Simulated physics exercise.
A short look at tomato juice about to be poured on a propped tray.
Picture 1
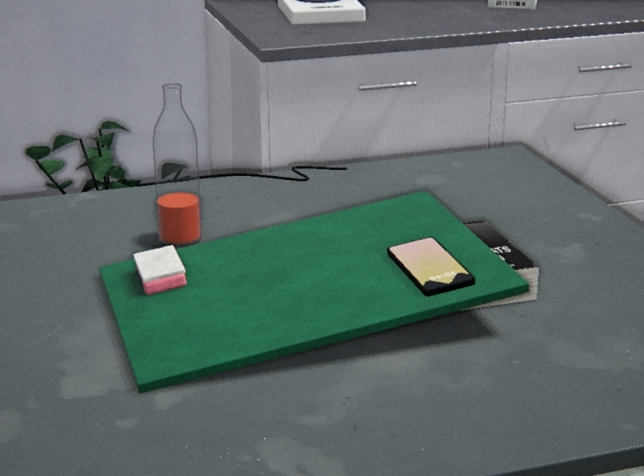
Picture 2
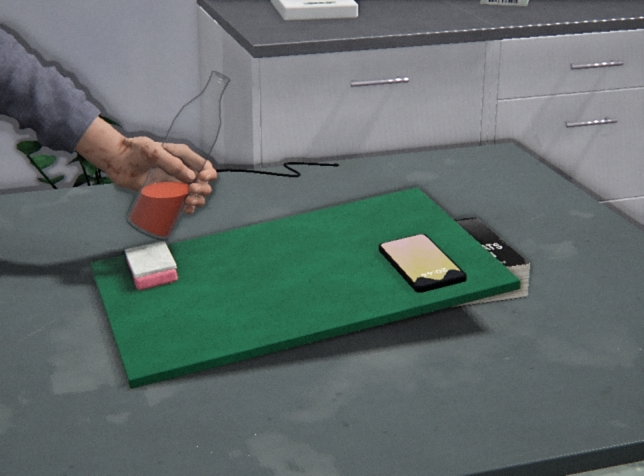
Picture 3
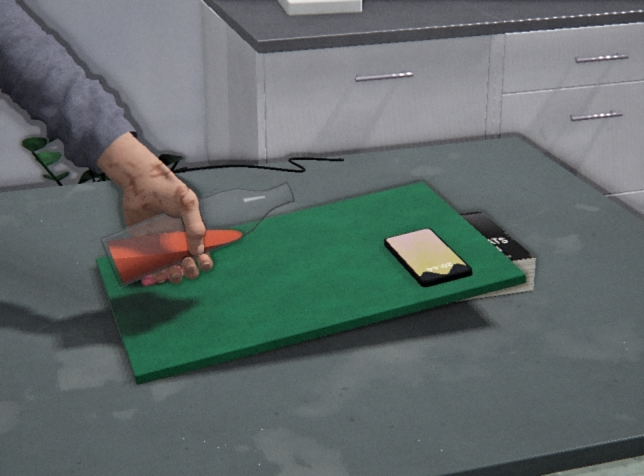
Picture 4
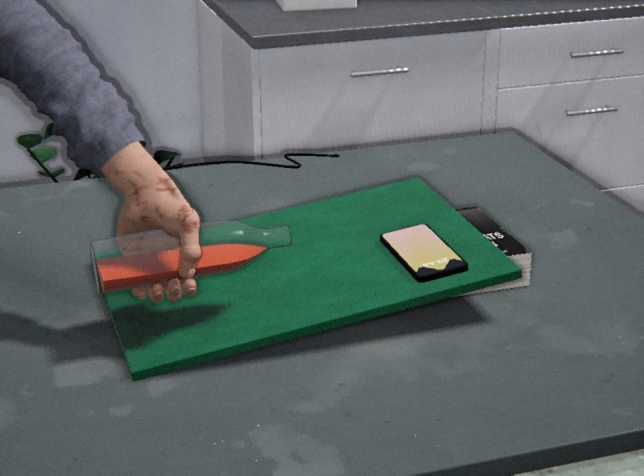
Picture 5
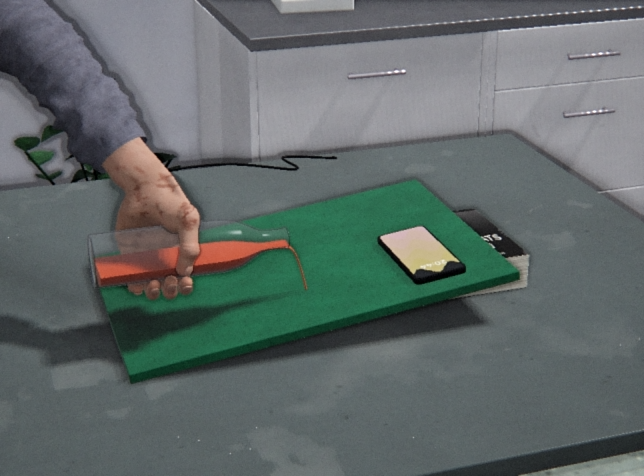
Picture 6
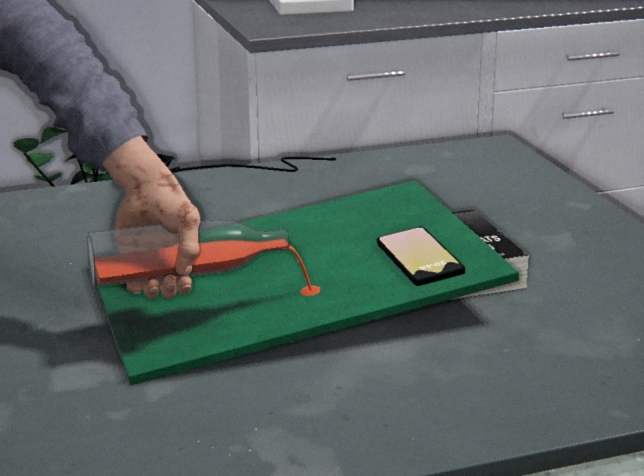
A hand lifts a bottle, tips it sideways, and pours red liquid onto a green tray.
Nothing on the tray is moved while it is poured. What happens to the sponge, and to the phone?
On the left the sponge remains untouched, on the right the phone remains untouched.
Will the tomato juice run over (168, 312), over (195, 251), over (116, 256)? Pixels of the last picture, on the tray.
First wet, second clear of it, third not reached.
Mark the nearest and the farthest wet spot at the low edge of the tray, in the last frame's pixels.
Between (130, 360) and (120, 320).
Shortly, it runs down to the left; the sponge is still dry; the phone is still dry.
Then, it runs down to the left and off the end; the sponge is still dry; the phone is still dry.
At the finish, it runs down to the left and off the end; the sponge is still dry; the phone is still dry.
